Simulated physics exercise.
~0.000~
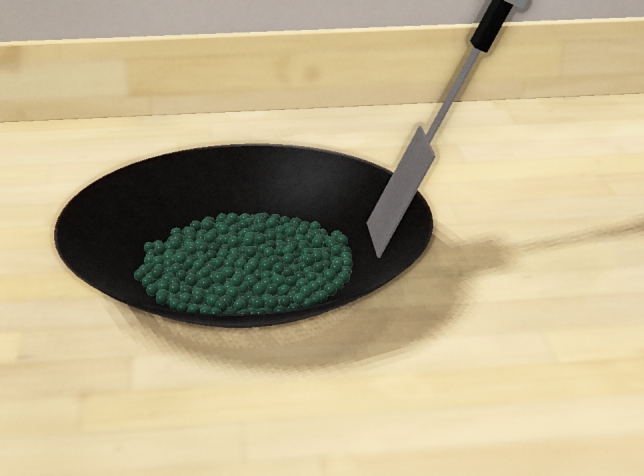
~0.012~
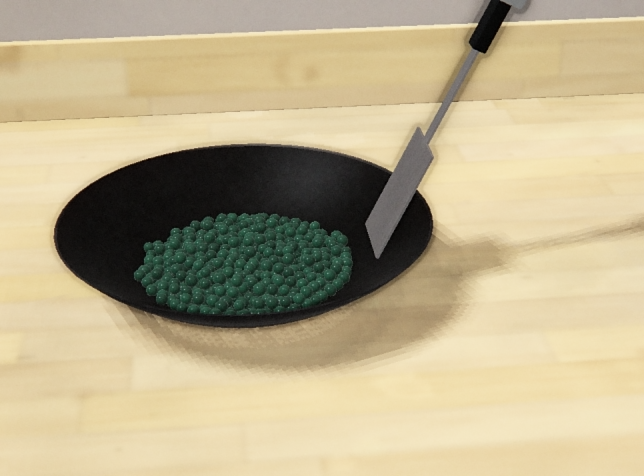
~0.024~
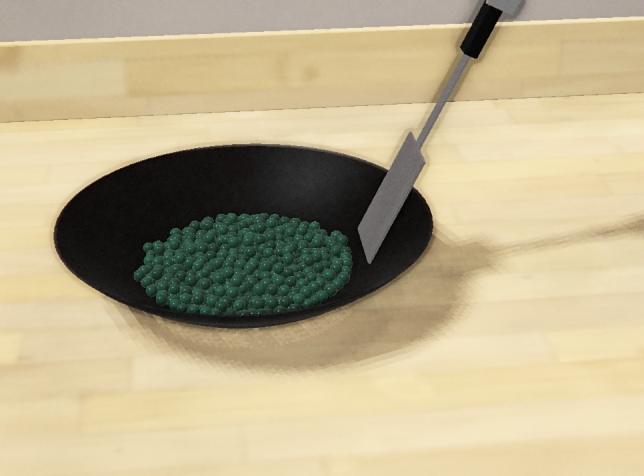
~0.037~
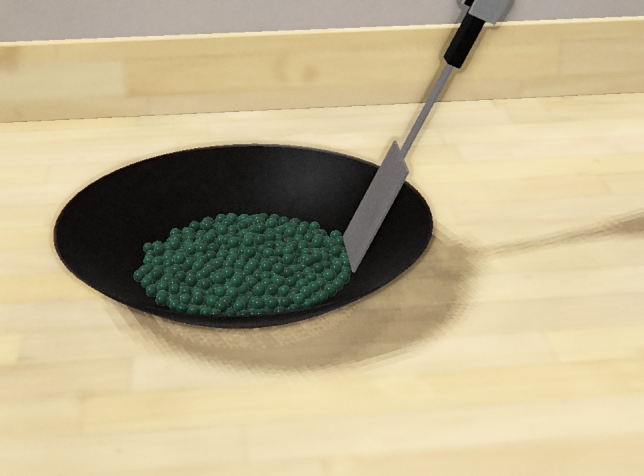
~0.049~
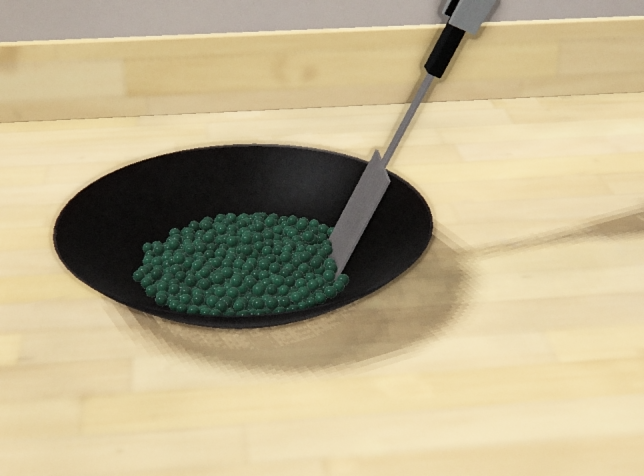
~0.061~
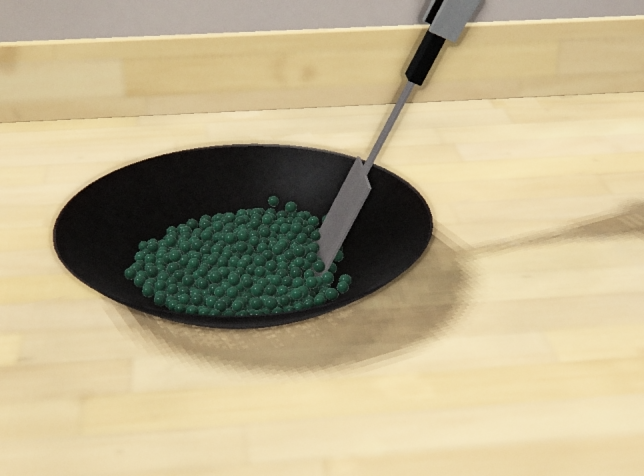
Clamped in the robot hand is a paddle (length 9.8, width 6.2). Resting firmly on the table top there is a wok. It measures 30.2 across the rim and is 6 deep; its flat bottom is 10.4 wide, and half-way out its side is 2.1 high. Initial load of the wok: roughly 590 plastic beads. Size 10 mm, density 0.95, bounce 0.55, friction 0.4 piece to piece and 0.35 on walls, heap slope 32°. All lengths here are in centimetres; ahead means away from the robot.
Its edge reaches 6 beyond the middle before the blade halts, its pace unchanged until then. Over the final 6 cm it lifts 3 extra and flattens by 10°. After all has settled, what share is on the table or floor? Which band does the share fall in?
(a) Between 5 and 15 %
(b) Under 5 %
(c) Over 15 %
Answer: A.
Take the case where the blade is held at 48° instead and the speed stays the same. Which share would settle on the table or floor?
I'd put it at about 10 per cent.
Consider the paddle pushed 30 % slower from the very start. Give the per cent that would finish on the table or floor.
0 per cent, roughly.
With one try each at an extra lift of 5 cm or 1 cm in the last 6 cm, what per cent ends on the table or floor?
Result, in order: Approx. 10 % and 10 %.
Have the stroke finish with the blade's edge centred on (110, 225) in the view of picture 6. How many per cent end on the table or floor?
Around 30 percent ends on the table or floor.
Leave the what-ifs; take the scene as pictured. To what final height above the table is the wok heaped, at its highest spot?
It reaches roughly 6.0 cm.
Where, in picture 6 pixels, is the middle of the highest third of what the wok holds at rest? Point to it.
(140, 252).
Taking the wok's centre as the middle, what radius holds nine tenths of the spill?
About 75 cm.
By 0.09 s, sloping 64°, highest piece 11 above the table; 586 in the wok.
By 0.12 s, sloping 61°, highest piece 14 above the table; 584 in the wok, 2 on the blade or in flight.
By 0.33 s, sloping 54°, highest piece 13 above the table; 526 in the wok, 33 on the table or floor, 27 on the blade or in flight.
By 1.38 s, sloping 54°, highest piece 6 above the table; 526 in the wok, 60 on the table or floor.
Final count, 526 in the wok, 60 on the table or floor. That is 10 % on the table or floor.
